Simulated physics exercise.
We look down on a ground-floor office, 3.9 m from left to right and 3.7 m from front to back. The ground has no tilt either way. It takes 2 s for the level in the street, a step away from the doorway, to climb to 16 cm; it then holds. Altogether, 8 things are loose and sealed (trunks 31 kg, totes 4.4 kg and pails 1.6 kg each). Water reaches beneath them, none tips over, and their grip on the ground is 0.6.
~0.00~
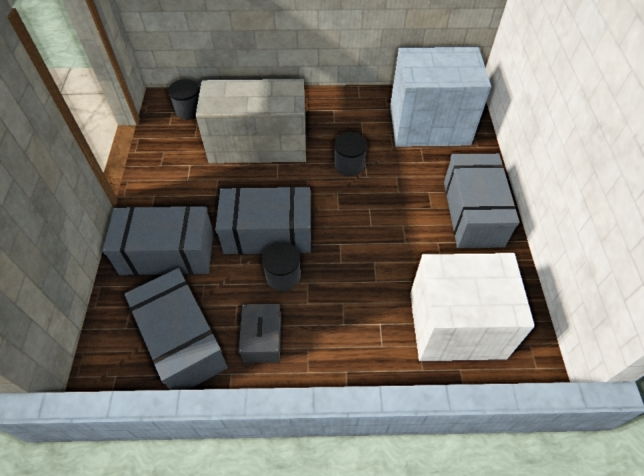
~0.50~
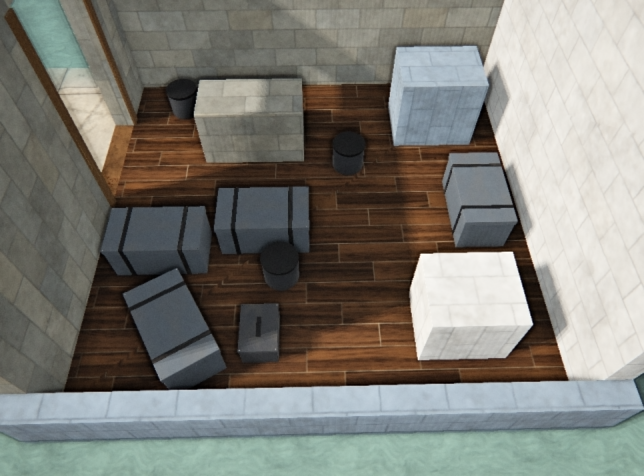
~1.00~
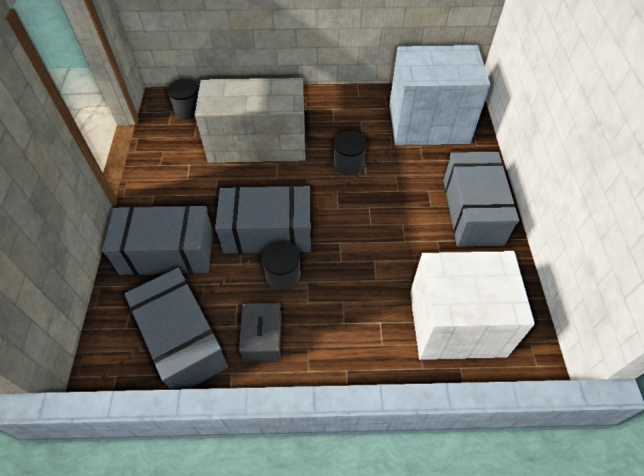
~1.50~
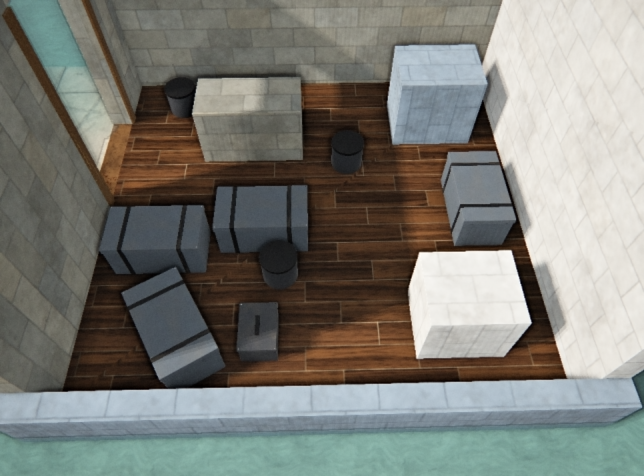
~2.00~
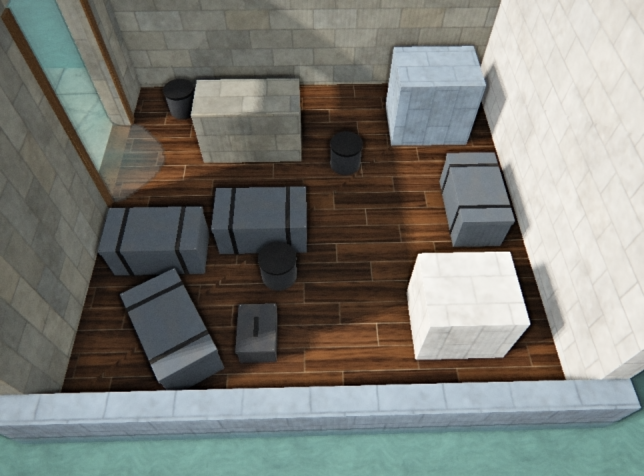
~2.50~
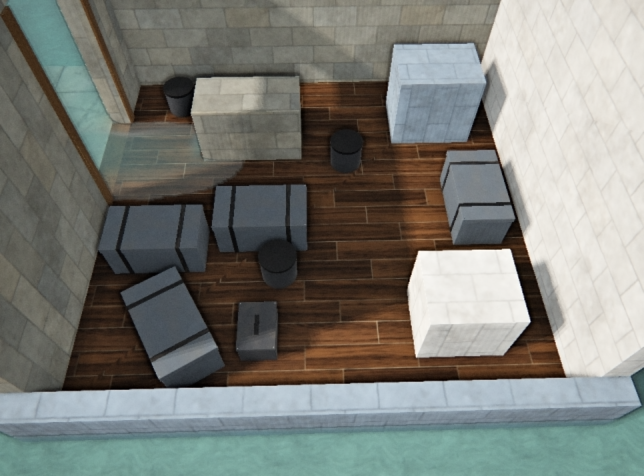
A walled room with a dark wooden floor, grey trunks and pale blocks stayed still while greenish water rose outside, then slipped in through the doorway at the upper left and spread across the nearby boards.
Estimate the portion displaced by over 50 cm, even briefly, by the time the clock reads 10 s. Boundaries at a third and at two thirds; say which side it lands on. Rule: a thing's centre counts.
Watching this, the moved portion will fall short of a third.
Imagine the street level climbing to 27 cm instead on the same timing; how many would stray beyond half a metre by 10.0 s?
In that case the number is 6.
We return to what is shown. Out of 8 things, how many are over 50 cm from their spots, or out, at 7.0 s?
Result: 0.
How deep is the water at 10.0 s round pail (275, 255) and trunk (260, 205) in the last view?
Some 3 cm at the first, some 6 cm at the second.
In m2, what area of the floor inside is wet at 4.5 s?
Near 6.5 m2 in all.
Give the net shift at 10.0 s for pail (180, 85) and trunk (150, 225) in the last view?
They've ended up 30 cm and 0 cm away, in that order.
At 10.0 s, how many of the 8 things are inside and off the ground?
3.
After 3.5 s 0 of 8 are over 50 cm from their spots; 0 afloat.
After 4.5 s 0 of 8 are over 50 cm from their spots; 1 afloat.
After 7.0 s 0 of 8 are over 50 cm from their spots; 2 afloat.
After 10.0 s 0 of 8 are over 50 cm from their spots, and 1 have been at some point; 3 afloat.
